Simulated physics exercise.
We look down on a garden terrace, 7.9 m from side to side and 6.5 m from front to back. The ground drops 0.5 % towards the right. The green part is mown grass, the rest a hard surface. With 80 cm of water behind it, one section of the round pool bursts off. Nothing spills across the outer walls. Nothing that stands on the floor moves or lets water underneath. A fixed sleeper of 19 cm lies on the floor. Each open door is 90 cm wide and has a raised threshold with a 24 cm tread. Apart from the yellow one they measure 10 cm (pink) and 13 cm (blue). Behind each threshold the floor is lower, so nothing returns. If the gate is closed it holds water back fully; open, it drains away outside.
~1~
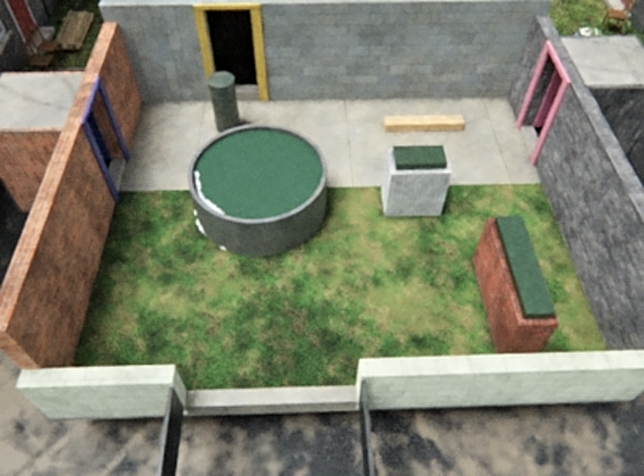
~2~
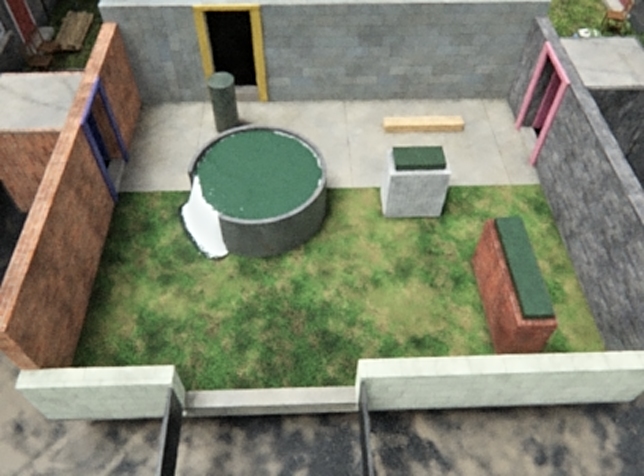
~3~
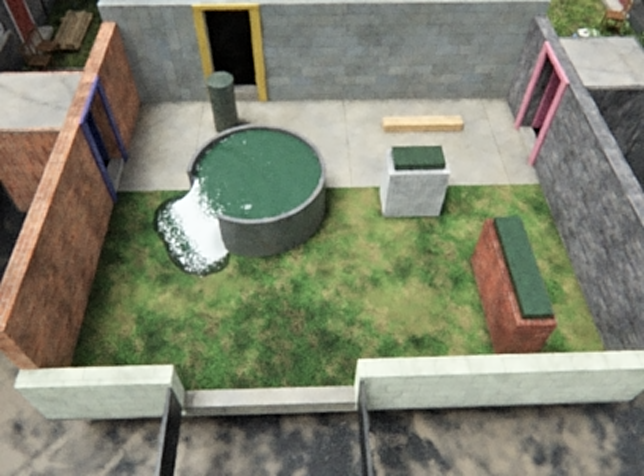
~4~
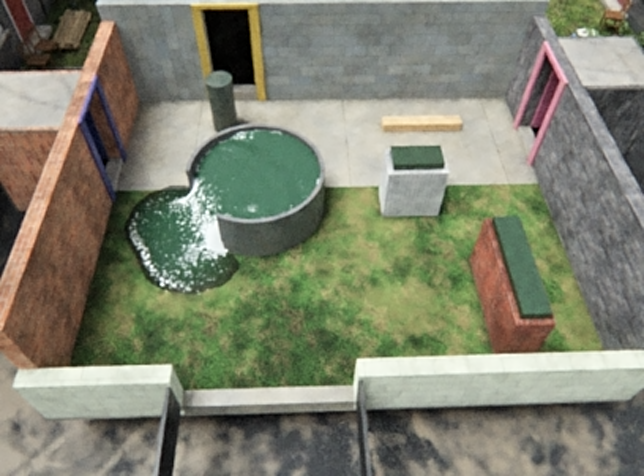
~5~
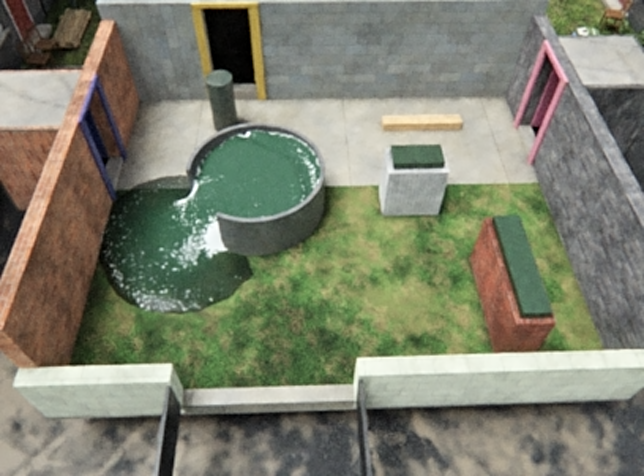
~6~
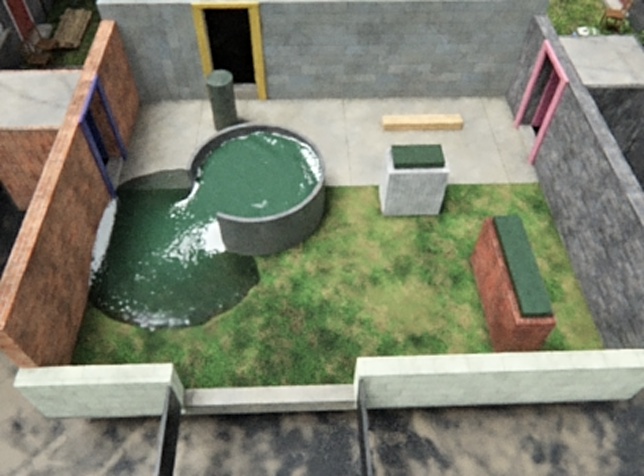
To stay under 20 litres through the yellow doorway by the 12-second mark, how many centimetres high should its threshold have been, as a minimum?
Close to 6 cm is just enough.
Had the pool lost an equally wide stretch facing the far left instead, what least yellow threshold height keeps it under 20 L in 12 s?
Some 16 cm.
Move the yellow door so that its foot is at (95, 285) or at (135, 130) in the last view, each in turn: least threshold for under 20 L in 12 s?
Roughly 29 and 5.5 cm.
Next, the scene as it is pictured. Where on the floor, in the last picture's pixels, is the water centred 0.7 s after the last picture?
At about (214, 225).
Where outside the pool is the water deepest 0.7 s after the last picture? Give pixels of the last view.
Near (104, 240).
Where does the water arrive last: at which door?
It is the pink one.
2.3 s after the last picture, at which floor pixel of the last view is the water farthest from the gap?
Around (141, 100).
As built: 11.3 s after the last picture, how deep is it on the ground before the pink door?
Roughly 7.5 cm deep.
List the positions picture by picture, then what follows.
Still water, 80 cm deep, in the round pool at (258, 173); the yellow door at (234, 60) is dry, in the first picture.
Water pours out at (203, 219) and has run 0.3 m, to (183, 217); about 9 cm deep outside, 80 cm at the back, in the second picture.
The gap is at (203, 220), the front 0.7 m out at (157, 225); the back of the round pool holds 80 cm, in the third picture.
The front is at (129, 235), 1.2 m from the gap at (202, 221); 2.5 m2 of floor is wet, 80 cm left at the back, in the fourth picture.
Water pours out at (202, 220) and has run 1.7 m, to (120, 290); about 7 cm deep outside, 77 cm at the back, in the fifth picture.
The gap is at (202, 220), the front 2.1 m out at (95, 300); the back of the round pool holds 71 cm; the yellow door at (232, 58), 3.6 m from the gap, is still 2.4 m from the nearest water, in the sixth picture.
Then, 0.7 s after the last picture water covers 20 % of the floor, deepest (43 cm) near (104, 240); it has not reached the yellow door.
Then, 2.3 s after the last picture water covers 35 % of the floor, deepest (34 cm) near (63, 392); it has not reached the yellow door.
Then, 11.3 s after the last picture water covers 100 % of the floor, deepest (9 cm) near (511, 129); 5 cm at the yellow door, 0 litres in over its 22 cm threshold.
At the yellow door as built, the water peaked near 10 cm, 2.7 s after the last picture.
Run again over the same 12 s with other heights there, 37 litres in over 4.5 cm, 8 litres over 7.5 cm. The limit of 20 litres is kept from about 6 cm up.
